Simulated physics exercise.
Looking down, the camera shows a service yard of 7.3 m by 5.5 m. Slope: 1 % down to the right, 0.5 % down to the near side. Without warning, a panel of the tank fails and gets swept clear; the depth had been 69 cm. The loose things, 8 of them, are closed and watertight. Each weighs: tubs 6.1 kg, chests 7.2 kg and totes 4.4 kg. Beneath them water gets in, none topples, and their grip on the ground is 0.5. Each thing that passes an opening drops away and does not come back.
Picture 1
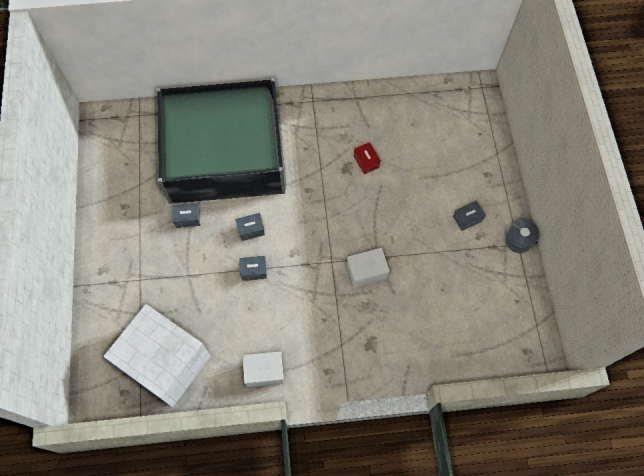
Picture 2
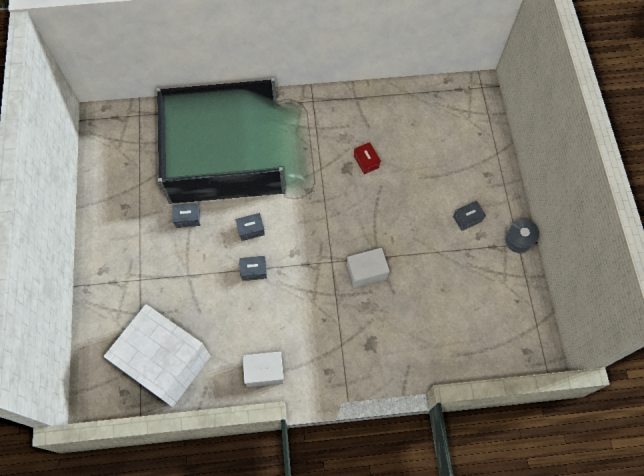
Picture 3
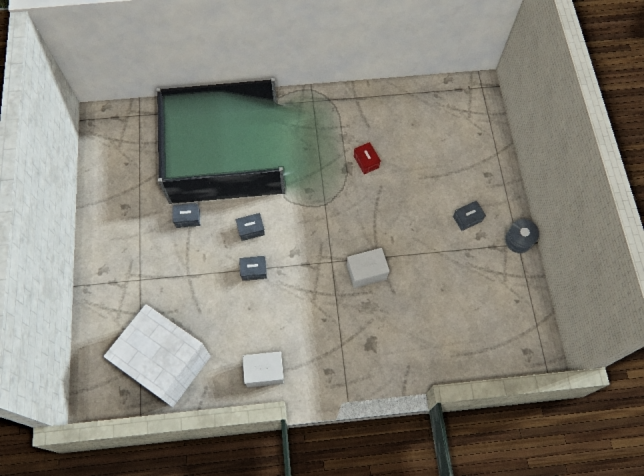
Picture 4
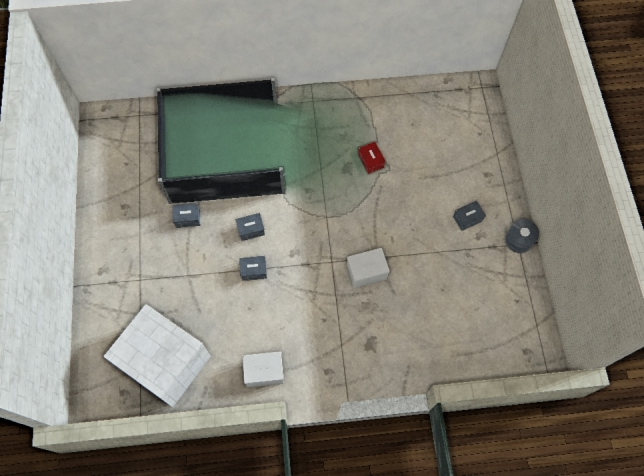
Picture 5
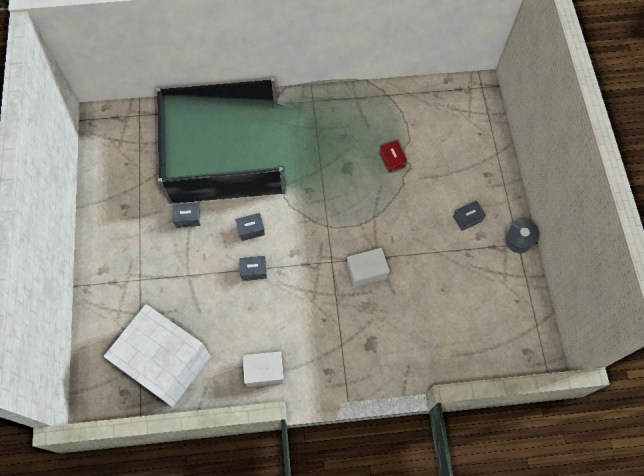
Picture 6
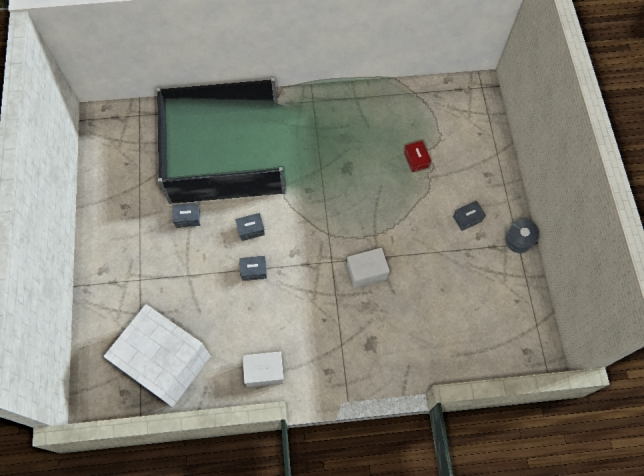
Green water spreads right from an open-sided tank and pushes a red tote to the right.
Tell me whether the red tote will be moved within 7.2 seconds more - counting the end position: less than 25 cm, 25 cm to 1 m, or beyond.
Goes a long way.
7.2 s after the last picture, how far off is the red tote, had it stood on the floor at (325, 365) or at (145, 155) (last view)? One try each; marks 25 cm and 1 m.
I'd expect that it gets borne away first and remains where it was second.
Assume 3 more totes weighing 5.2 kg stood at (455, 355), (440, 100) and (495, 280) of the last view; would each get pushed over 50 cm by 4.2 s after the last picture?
In turn: Over, more, more.
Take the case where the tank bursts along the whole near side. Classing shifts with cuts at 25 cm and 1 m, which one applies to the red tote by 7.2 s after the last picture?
Result: Red tote essentially stationary.
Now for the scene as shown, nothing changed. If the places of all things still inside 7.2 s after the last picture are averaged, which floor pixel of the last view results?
The centre sits near (254, 293).
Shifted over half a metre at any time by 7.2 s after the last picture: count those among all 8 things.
Tally: 5.
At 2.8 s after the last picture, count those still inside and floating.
That would be 3 of them.
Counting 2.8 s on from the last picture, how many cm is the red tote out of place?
By that time, close to 300 cm.
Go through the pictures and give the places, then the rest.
The first picture shows the red tote at (367, 155) rests on the ground; water covers 2.7 m2; 0 of 8 have shifted.
The second picture shows the red tote at (367, 155) rests on the ground; 3.6 m2 under water; 0 of 8 have shifted.
The third picture shows the red tote at (367, 155), on the bottom; water covers 4.9 m2; 0 of 8 have shifted.
The fourth picture shows the red tote at (372, 154) rests on the ground, 8 cm from its start; 6.3 m2 under water; 1 of 8 have shifted.
The fifth picture shows the red tote at (394, 153), on the bottom, 44 cm from its start; 7.8 m2 under water; 1 of 8 have shifted.
The sixth picture shows the red tote at (418, 153) rests on the ground, 84 cm from its start; water covers 9.3 m2; 1 of 8 have shifted.
Then, 0.9 s after the last picture the red tote is near (515, 155), 2.4 m from its start, afloat; 0 of 8 are out; 1 afloat.
Then, 2.8 s after the last picture the red tote is near (523, 238), 2.8 m from its start, afloat; 0 of 8 are out; 3 afloat.
Then, 4.8 s after the last picture the red tote is near (521, 340), 3.8 m from its start, afloat; 0 of 8 are out; 3 afloat.
Then, 7.2 s after the last picture the red tote is near (449, 366), 3.7 m from its start, afloat; 1 of 8 are out; 3 afloat.
